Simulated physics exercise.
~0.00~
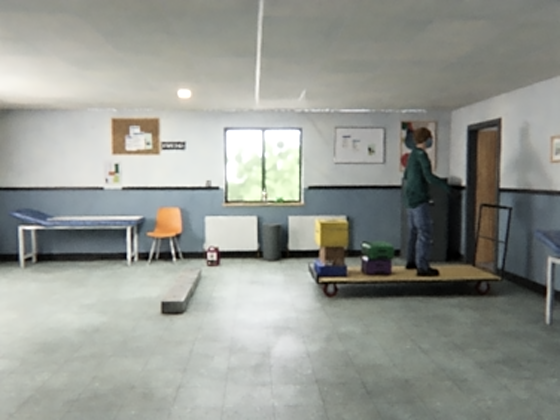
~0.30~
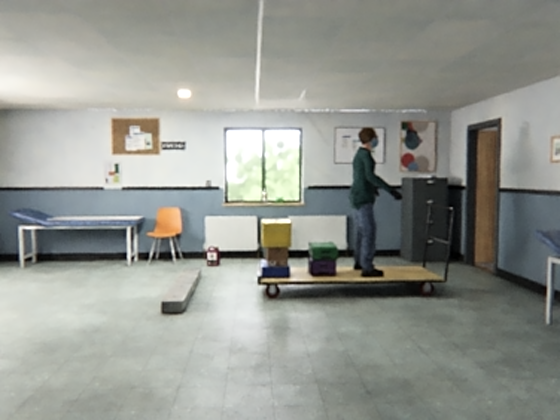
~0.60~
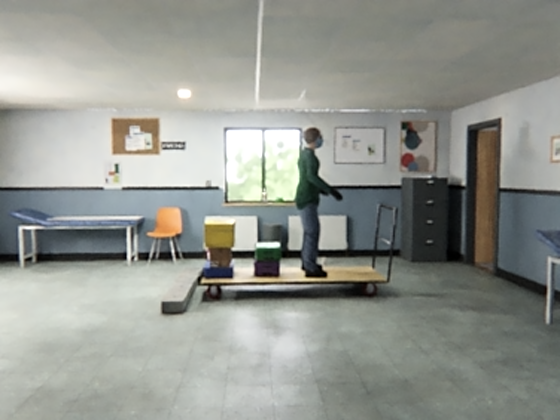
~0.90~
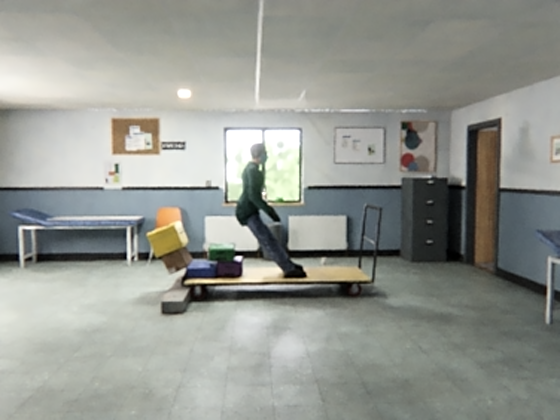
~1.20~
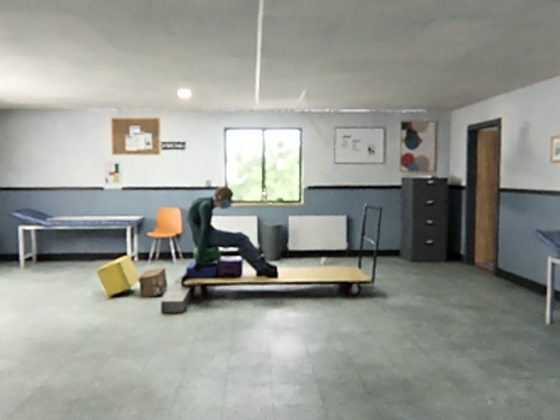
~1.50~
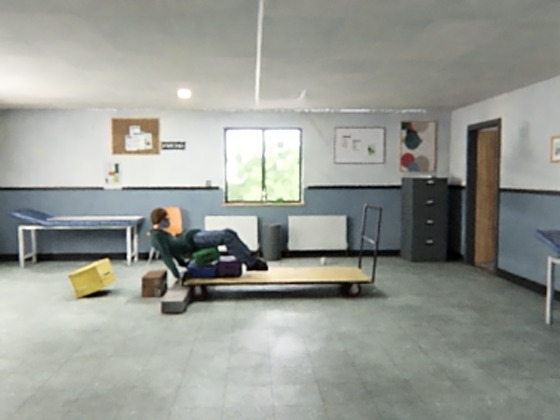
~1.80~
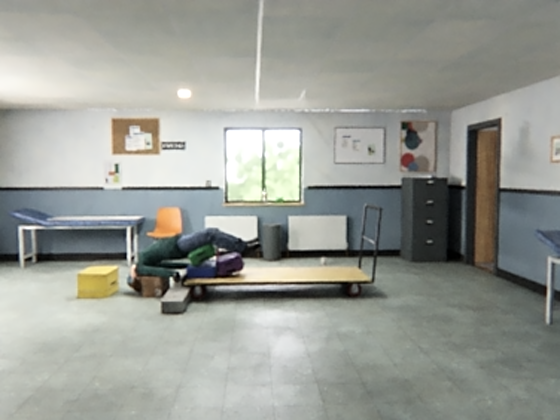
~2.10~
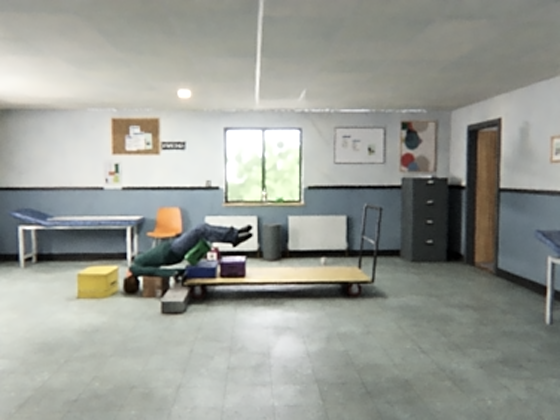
A person standing on a rolling trolley toppled forward when it hit a low step, coming to rest sprawled headfirst over the front with legs raised, while the yellow and brown boxes tumbled to the floor and the green and purple cases stayed aboard.
